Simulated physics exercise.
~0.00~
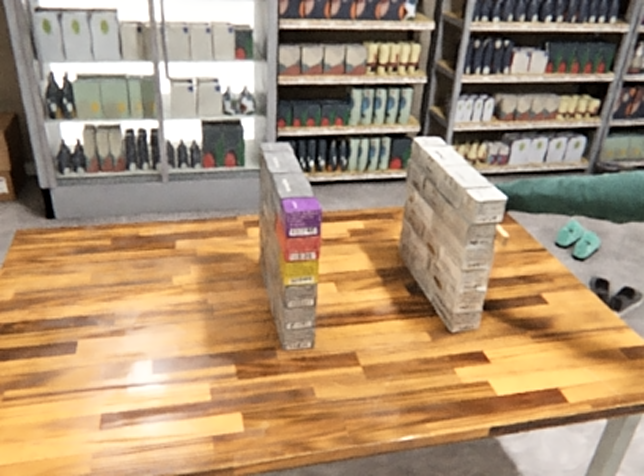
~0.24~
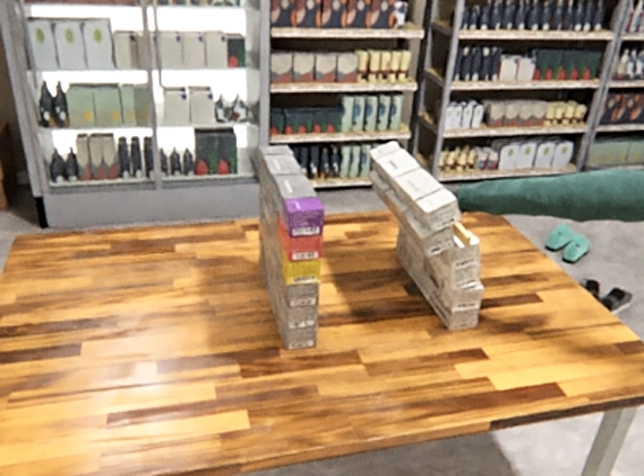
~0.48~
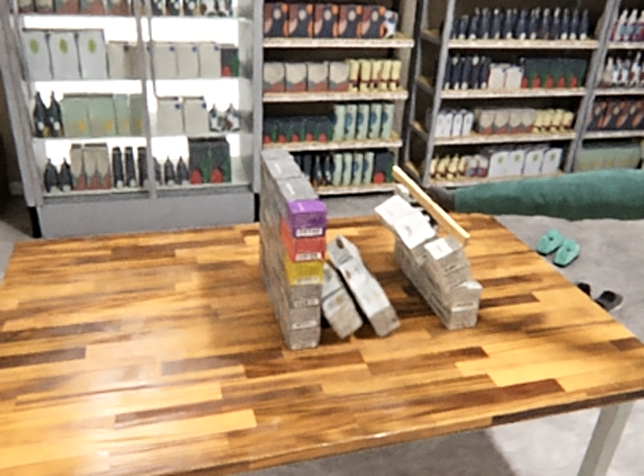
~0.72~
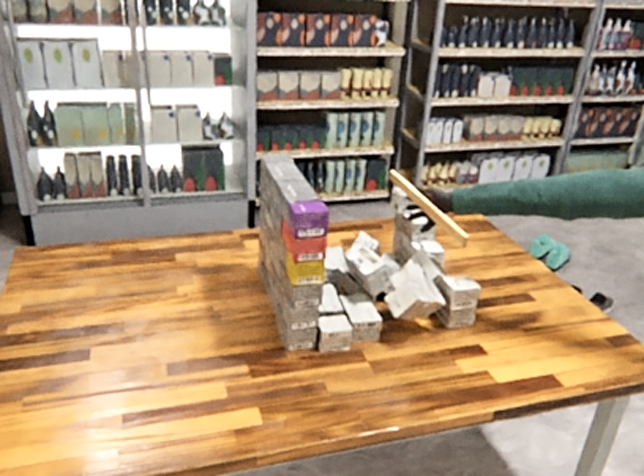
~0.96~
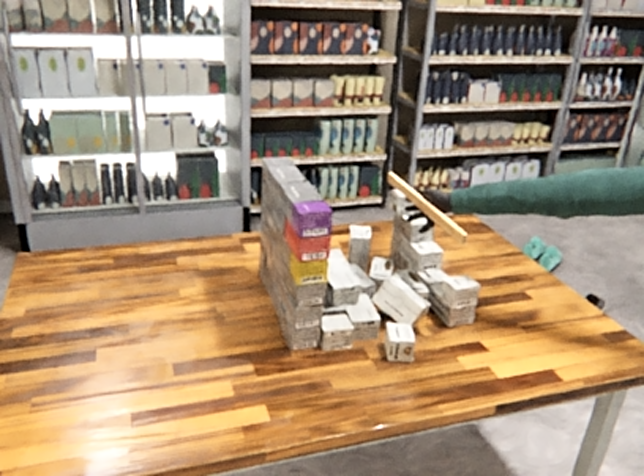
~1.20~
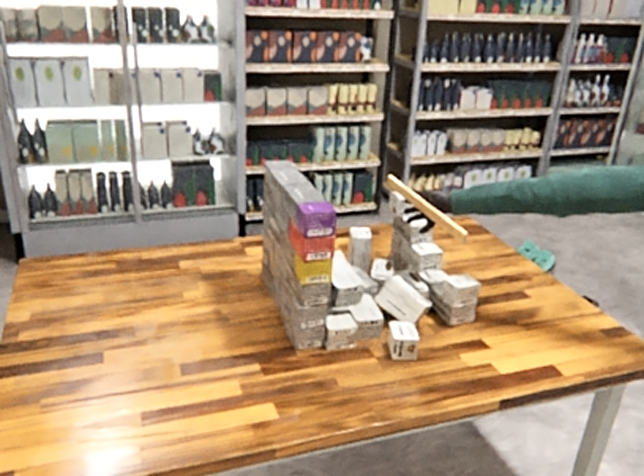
A batten topples much of the pale wall against the second wall, which stays standing.
